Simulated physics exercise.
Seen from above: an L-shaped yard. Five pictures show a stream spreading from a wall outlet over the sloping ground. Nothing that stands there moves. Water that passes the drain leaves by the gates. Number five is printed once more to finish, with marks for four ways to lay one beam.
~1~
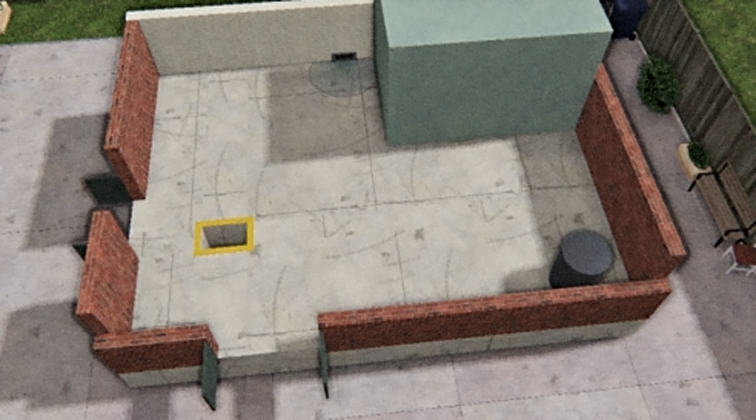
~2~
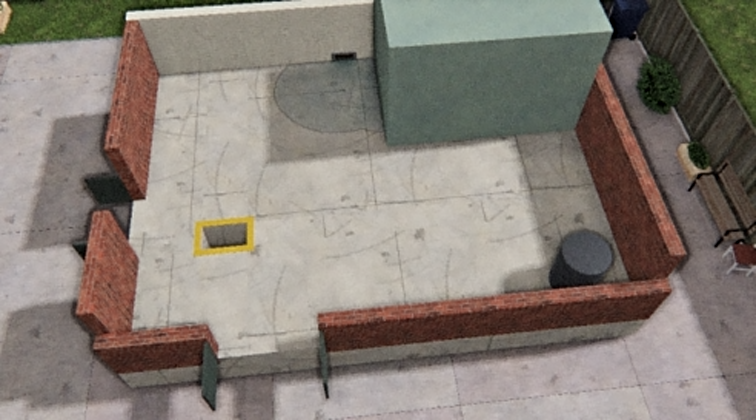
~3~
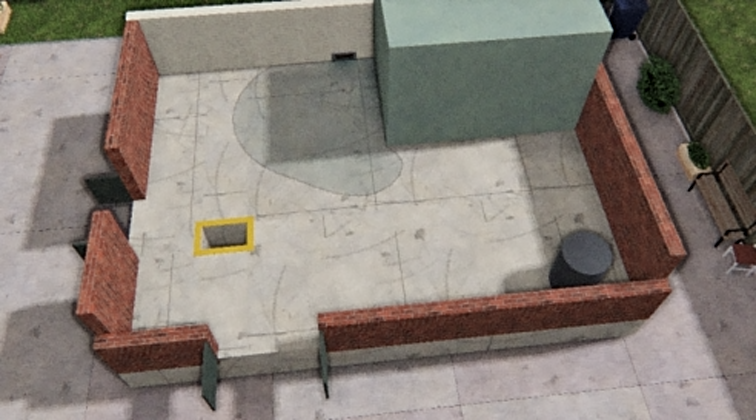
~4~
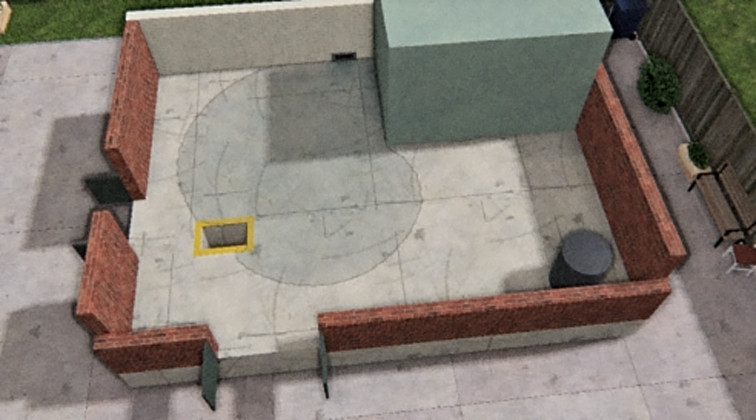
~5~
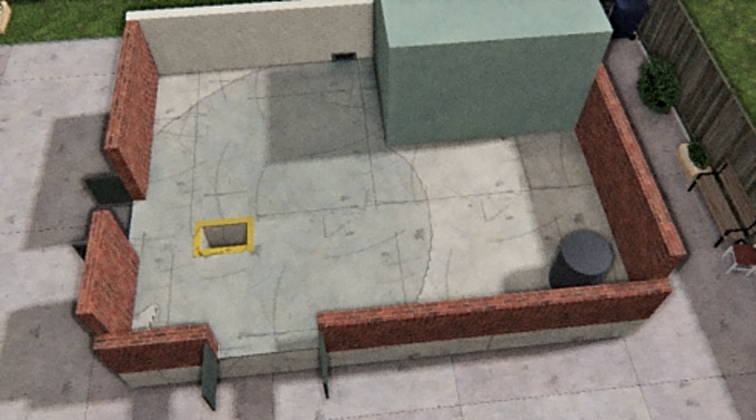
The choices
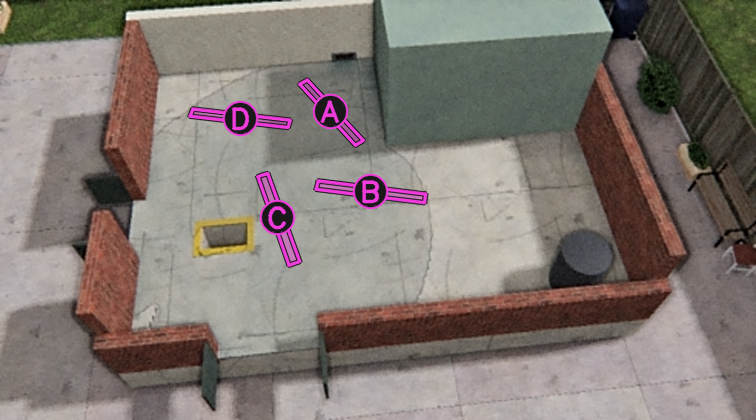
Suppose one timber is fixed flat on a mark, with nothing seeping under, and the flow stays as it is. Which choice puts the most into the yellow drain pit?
I would pick spot B.
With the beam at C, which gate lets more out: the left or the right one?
More leaves on the right.
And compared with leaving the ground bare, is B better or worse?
It is better.
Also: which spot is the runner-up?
Spot D.
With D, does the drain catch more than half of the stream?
No, it does not.
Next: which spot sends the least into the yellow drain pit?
The answer is C.
On the marked copy, A from (303, 82) to (359, 142); B from (317, 185) to (425, 198); C from (262, 175) to (294, 263); D from (191, 112) to (289, 123).
With A, about 15 % of the stream goes into the yellow drain pit, about 85 % out by the gates.
With B, about 34 % of the stream goes into the yellow drain pit, about 65 % out by the gates.
With C, about 9 % of the stream goes into the yellow drain pit, about 90 % out by the gates.
With D, about 24 % of the stream goes into the yellow drain pit, about 76 % out by the gates.
